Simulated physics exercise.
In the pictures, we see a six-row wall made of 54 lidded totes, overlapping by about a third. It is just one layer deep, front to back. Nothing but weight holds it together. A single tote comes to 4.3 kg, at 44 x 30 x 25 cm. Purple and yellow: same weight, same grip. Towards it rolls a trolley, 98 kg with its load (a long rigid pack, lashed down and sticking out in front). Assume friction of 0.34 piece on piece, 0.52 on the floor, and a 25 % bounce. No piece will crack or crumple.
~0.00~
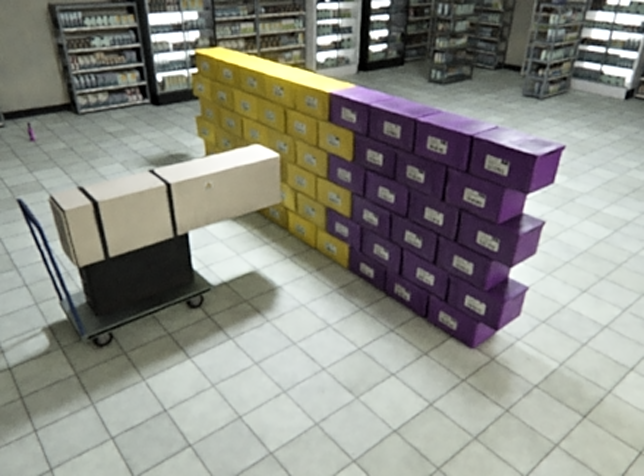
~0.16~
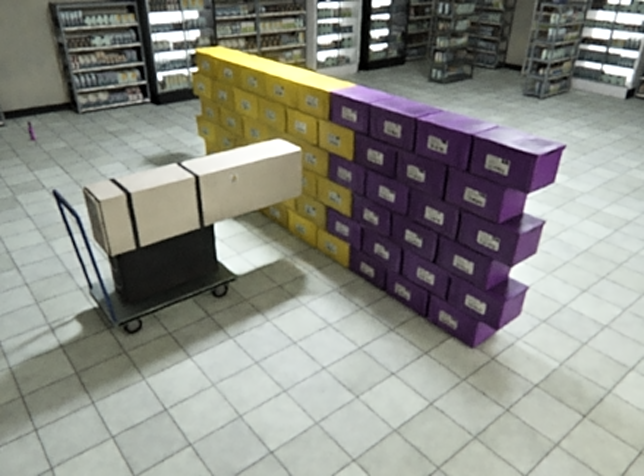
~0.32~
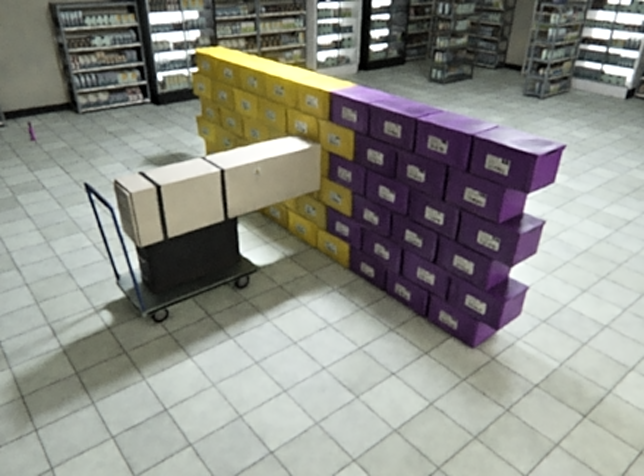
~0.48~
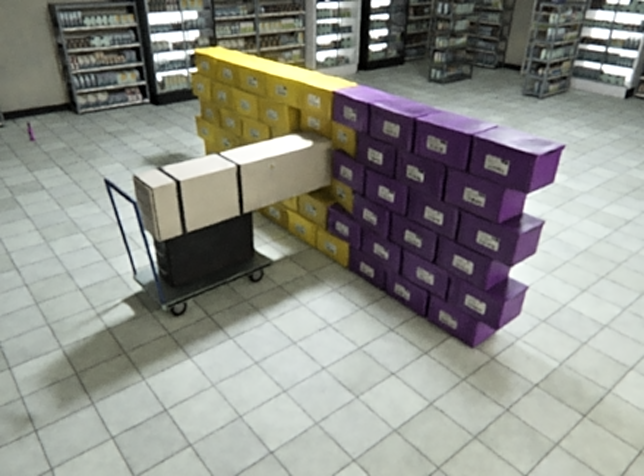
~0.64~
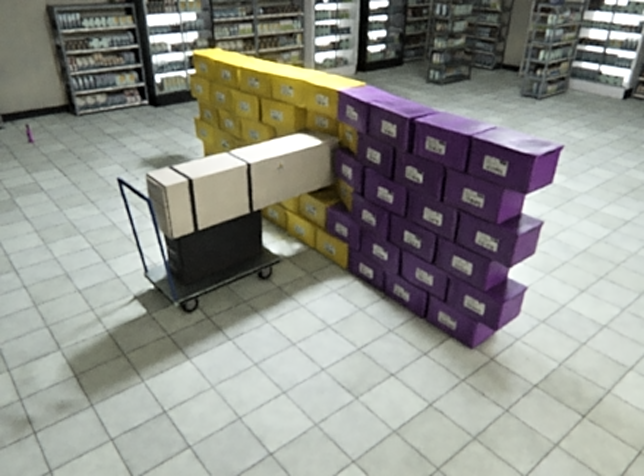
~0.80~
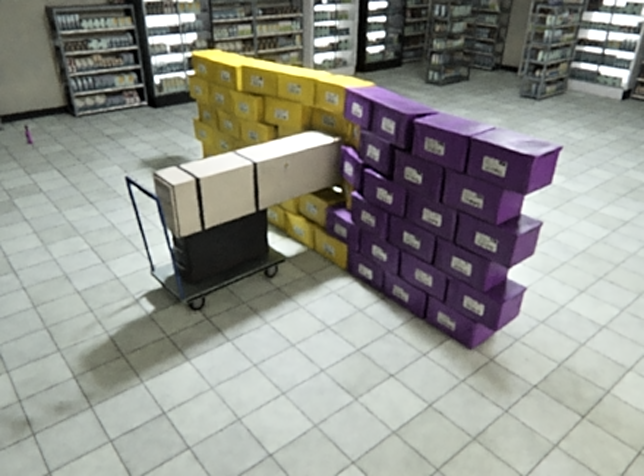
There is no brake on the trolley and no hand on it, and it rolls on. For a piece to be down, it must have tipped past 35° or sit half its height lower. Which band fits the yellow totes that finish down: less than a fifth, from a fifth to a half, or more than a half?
From a fifth to a half.
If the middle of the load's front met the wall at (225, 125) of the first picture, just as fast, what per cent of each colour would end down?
Down at the end: Yellow 30 percent, purple 0 percent.
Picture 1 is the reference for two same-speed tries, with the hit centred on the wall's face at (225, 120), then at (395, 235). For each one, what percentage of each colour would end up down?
For yellow it's 40 then 10 per cent, for purple 0 then 80 per cent.
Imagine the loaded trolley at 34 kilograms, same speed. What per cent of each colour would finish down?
You'd get yellow at 0 and purple at 0 per cent down.
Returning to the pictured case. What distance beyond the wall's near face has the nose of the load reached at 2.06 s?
At that instant, about 55 cm beyond.
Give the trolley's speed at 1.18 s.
Speed: Around 0.2 m/s.
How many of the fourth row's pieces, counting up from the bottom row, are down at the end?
The number that finish down is 3.
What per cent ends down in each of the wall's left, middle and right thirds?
Left third 10 per cent, middle 70 per cent, right 10 per cent.
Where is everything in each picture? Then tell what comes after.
In the first frame (pixels give the middle of a visible side), load (274, 171) 41 cm short of the wall; top yellow tote (279, 91); top purple tote (389, 128); none has stirred.
The second frame shows load (296, 165) 20 cm short of the wall; top yellow tote (279, 90).
The third frame shows load (316, 159) just touching; top yellow tote (279, 90).
The fourth frame shows load (327, 155) 15 cm into the wall's line; top yellow tote (281, 90) 28 mm from its place; movement in 11 of them.
The fifth frame shows load (334, 153) 25 cm into the wall's line; top yellow tote (287, 90) 10 cm from its place; movement in 14 of them.
The sixth frame shows load (338, 153) 32 cm into the wall's line; top yellow tote (295, 88) 5° from how it stood; top purple tote (386, 123) 5° from how it stood; movement in 15 of them.
After 1.18 s, load 41 cm past the wall's line, still rolling; 2 of the 33 yellow totes down (2 of 54 in all colours); top yellow tote 23° from how it stood; top purple tote 23° from how it stood.
After 1.50 s, load 47 cm past the wall's line, still rolling; 11 of the 33 yellow totes down (15 of 54 in all colours); top yellow tote 53° from how it stood, 48 cm lower; top purple tote 53° from how it stood, 29 cm lower.
After 2.06 s, load 53 cm past the wall's line, still rolling; 11 of the 33 yellow totes down (15 of 54 in all colours); top yellow tote upside down; top purple tote on its side.
In the end (3.2 s), load 53 cm past the wall's line, stopped; 11 of the 33 yellow totes down (15 of 54 in all colours); top yellow tote upside down; top purple tote on its side. That is 33 per cent. From the last view, middles, top yellow tote near (372, 132).
